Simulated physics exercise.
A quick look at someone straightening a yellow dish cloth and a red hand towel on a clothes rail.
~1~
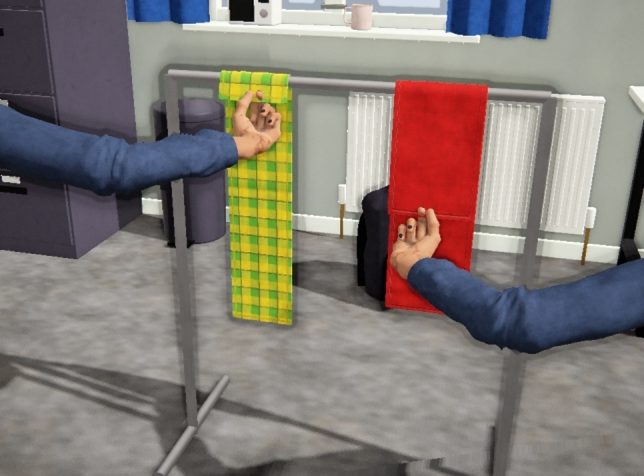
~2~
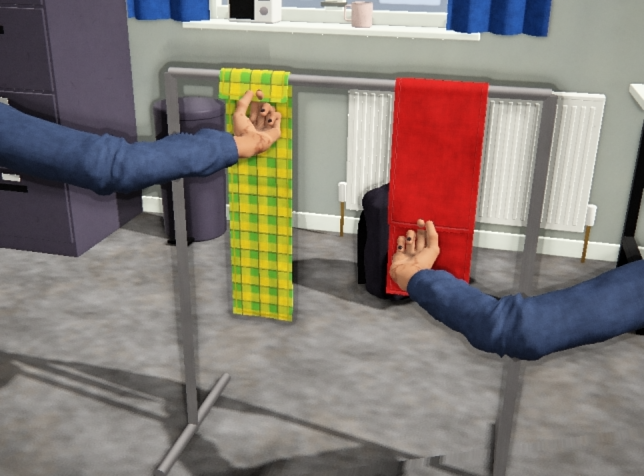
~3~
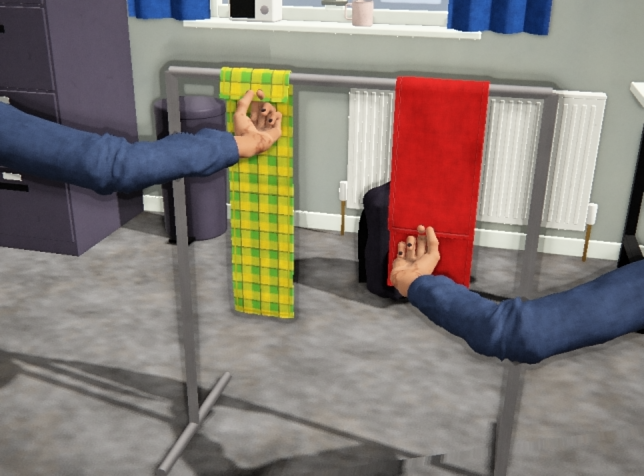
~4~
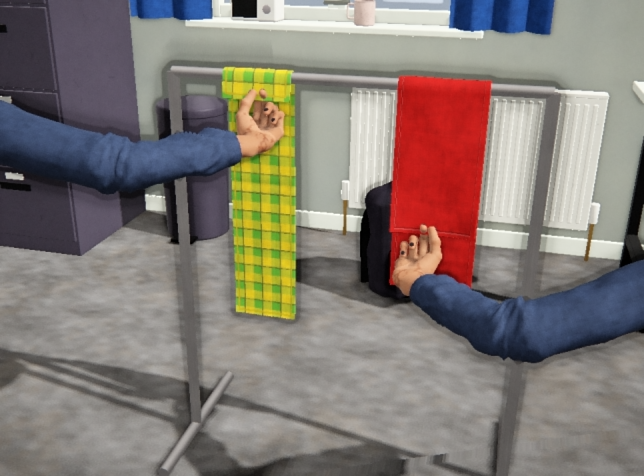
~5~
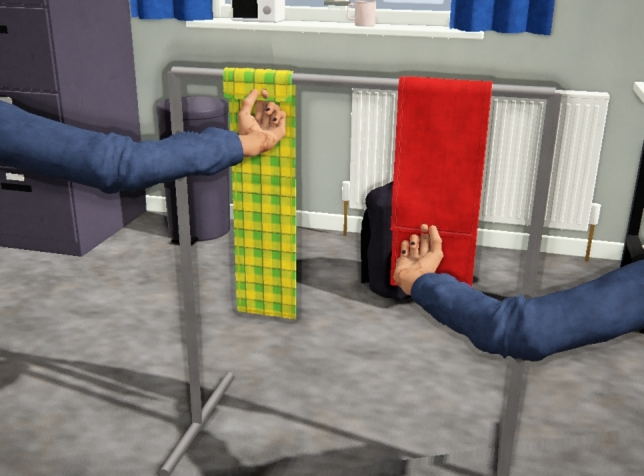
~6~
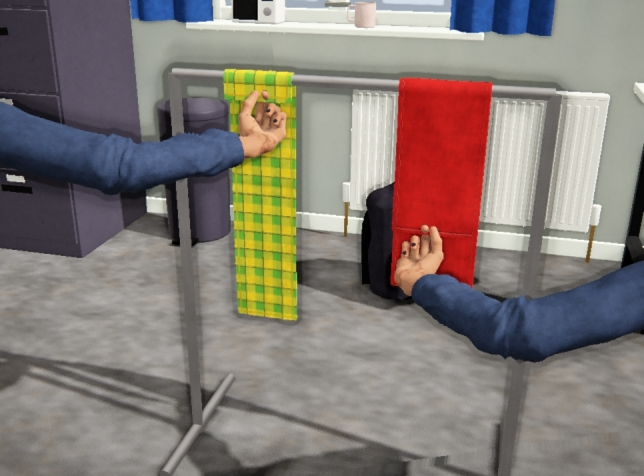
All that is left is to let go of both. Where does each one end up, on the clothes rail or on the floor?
Outcome: The yellow dish cloth is pulled off by its long side and the red hand towel stays on.
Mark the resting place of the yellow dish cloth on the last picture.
Near (272, 436).
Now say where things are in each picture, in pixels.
In the first picture, dish cloth front hem (269, 96), back hem (276, 318); hand towel front hem (410, 210), back hem (405, 304).
In the second picture, dish cloth front hem (269, 96); hand towel front hem (409, 222).
In the third picture, dish cloth front hem (270, 96); hand towel front hem (409, 228).
In the fourth picture, dish cloth front hem (272, 95); hand towel front hem (412, 227).
In the fifth picture, dish cloth front hem (274, 95); hand towel front hem (413, 227).
In the sixth picture, dish cloth front hem (274, 96), back hem (281, 314), front far shorter than the back; hand towel front hem (413, 228), back hem (411, 283), front over half the back.
Then, 0.30 s after the last picture, dish cloth clear of the rail and dropping near (266, 262); hand towel still hanging.
Then, 0.60 s after the last picture, dish cloth in a heap on the floor near (272, 433); hand towel still hanging.
At rest, dish cloth in a heap on the floor near (272, 437); hand towel still hanging. The yellow dish cloth slides off and the red hand towel hangs there.
